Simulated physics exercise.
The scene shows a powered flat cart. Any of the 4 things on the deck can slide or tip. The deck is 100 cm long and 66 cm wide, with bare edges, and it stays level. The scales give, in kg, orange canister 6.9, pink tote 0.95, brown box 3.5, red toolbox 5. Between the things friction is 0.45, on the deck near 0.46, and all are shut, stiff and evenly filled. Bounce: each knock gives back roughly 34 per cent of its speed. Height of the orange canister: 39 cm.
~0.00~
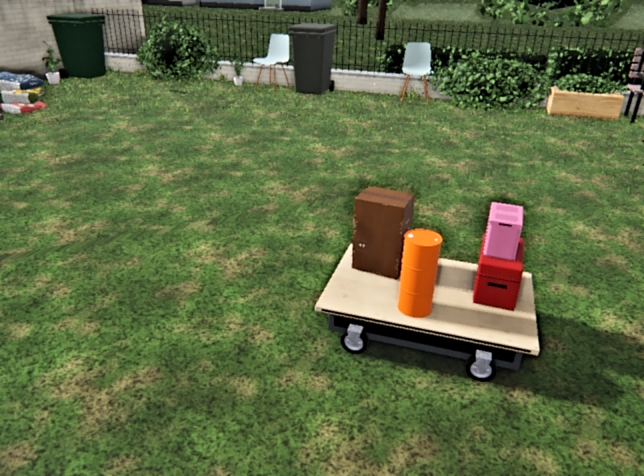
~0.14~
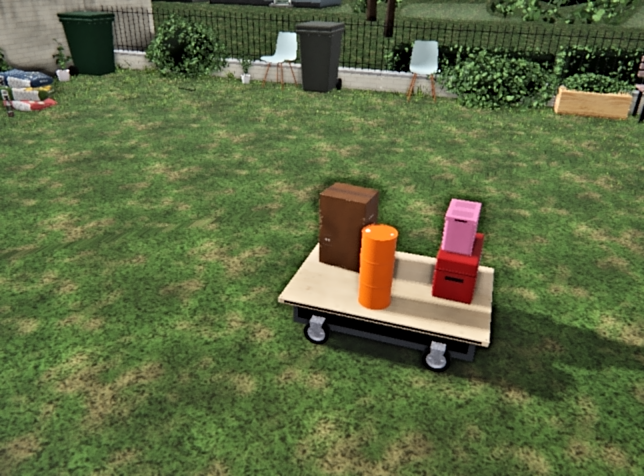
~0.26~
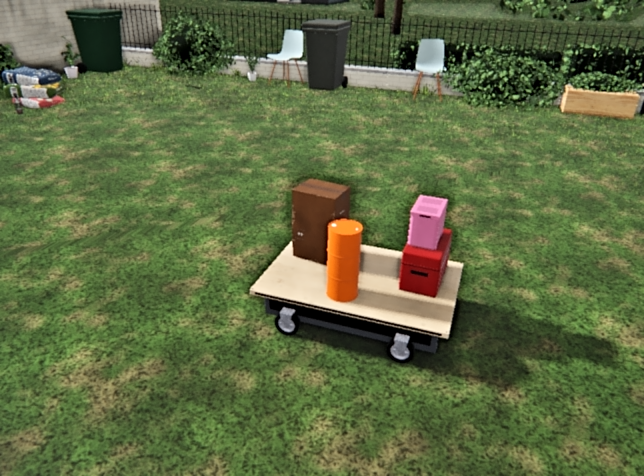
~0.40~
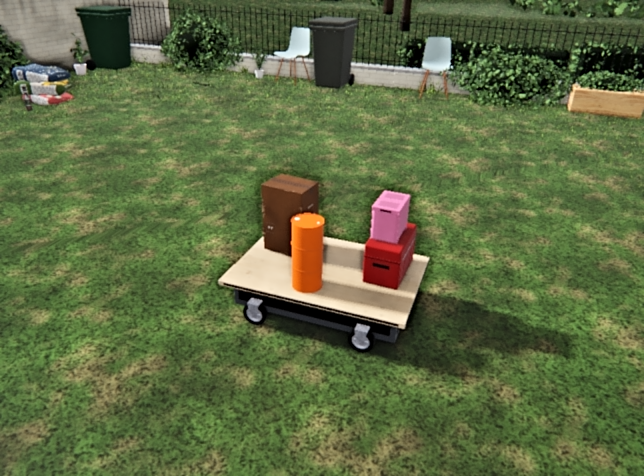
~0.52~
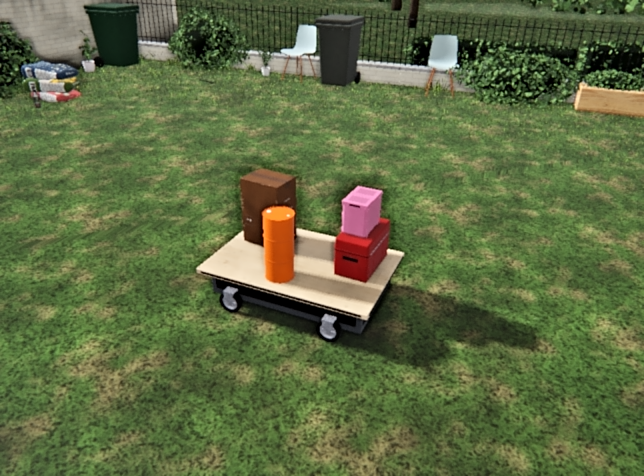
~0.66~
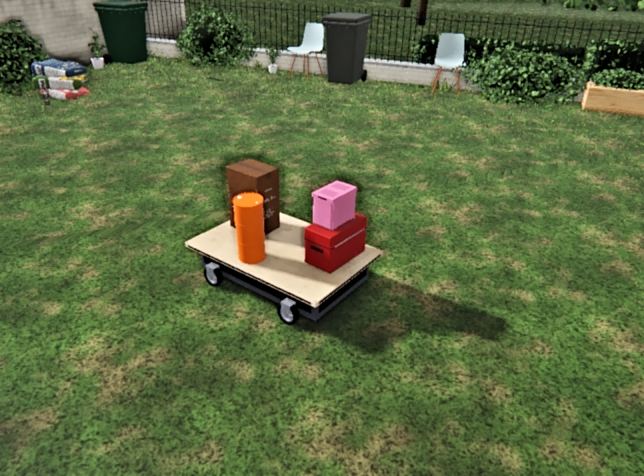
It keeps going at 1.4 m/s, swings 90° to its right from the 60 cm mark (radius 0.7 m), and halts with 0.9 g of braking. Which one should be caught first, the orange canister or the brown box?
The former of the two.
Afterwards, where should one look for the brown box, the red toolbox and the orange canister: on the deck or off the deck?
Well, the brown box does come off, the red toolbox does not come off, and the orange canister does come off.
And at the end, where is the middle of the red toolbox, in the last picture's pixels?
It settles somewhere near (321, 174).
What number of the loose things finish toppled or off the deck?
2.
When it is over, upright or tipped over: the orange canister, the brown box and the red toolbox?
In the last frame the orange canister does not stay up, the brown box does not stay up and the red toolbox remains up.
After 1.06 s, cart 148 cm along, turned 60°; orange canister now off the deck; brown box slid 23 cm near (265, 160).
After 1.56 s, cart 211 cm along, turned 90°; brown box slid 28 cm near (330, 134); pink tote slid 4 cm; red toolbox slid 4 cm.
By the end (2.3 s), off the deck, orange canister and brown box; not toppled but over 10 cm from the start, pink tote; red toolbox in place, give or take 10 cm. Orange canister went at 0.92 s; brown box went at 1.64 s.
